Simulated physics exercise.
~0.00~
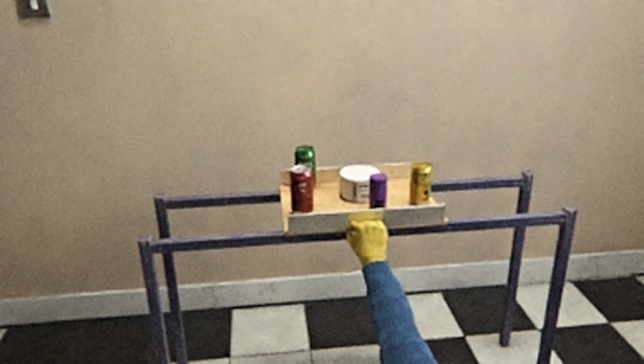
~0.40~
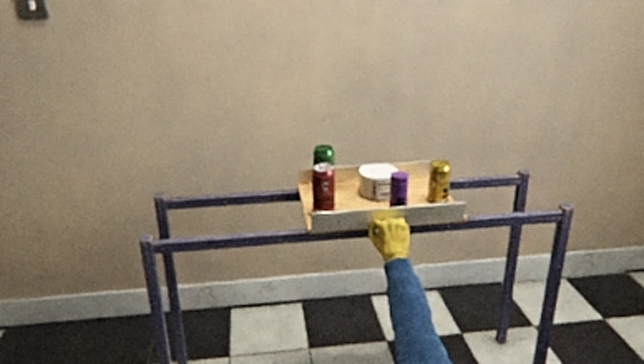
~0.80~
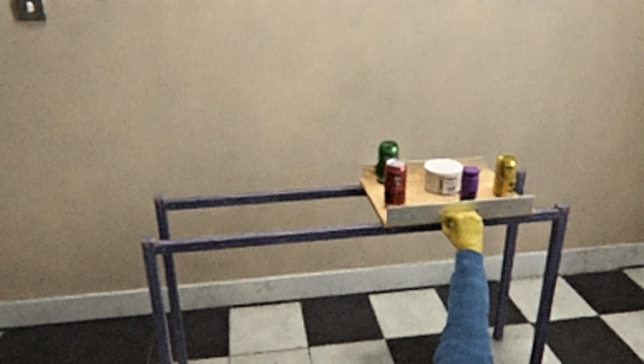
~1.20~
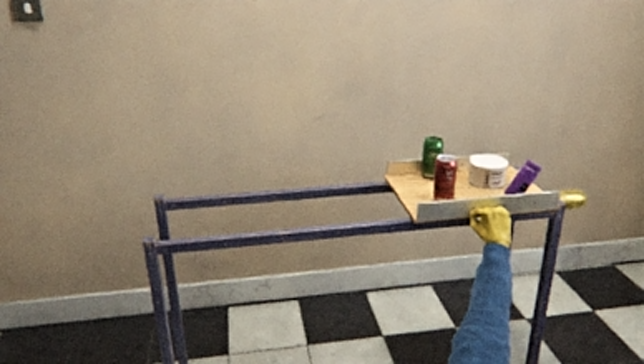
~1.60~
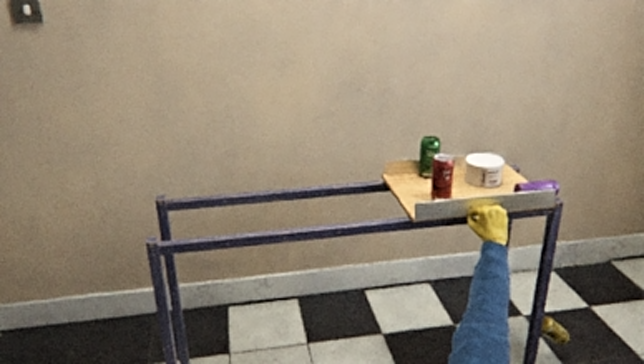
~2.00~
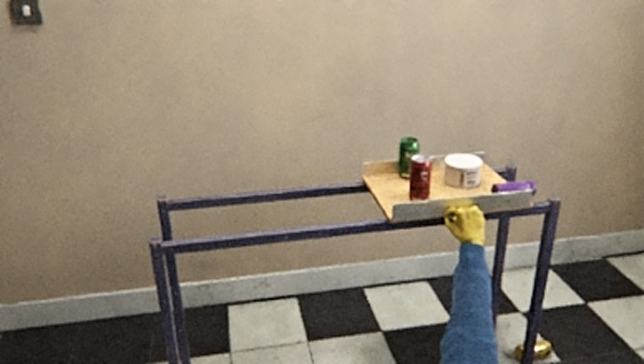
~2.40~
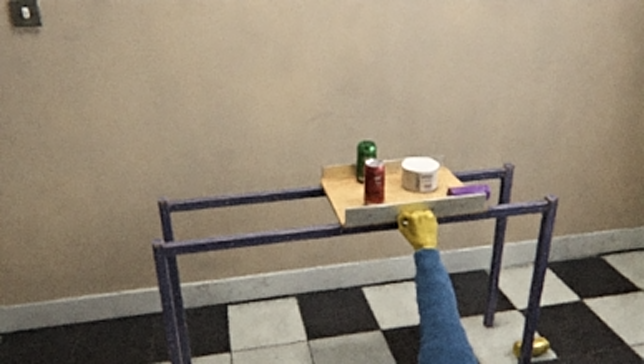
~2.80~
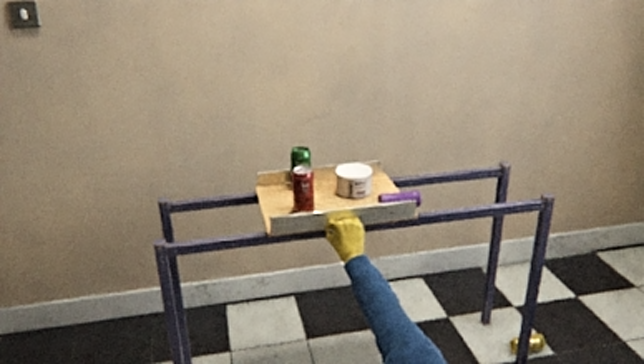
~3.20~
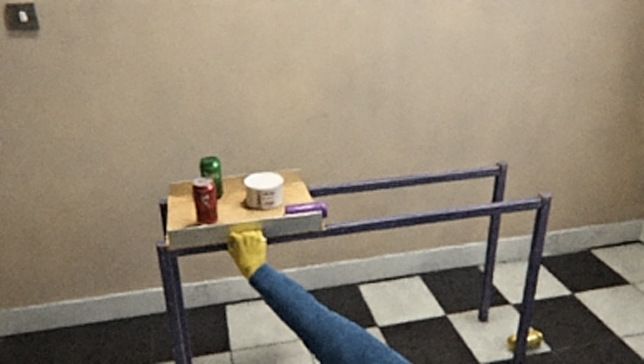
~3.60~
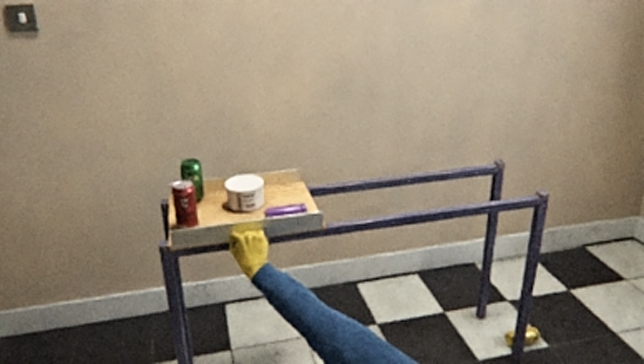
Against a plain wall above a checkered floor, a yellow-gloved hand pushed a tray of cans and tubs right along two rails, where the yellow can fell off and the purple container tipped over, then moved it left, the other items still upright.
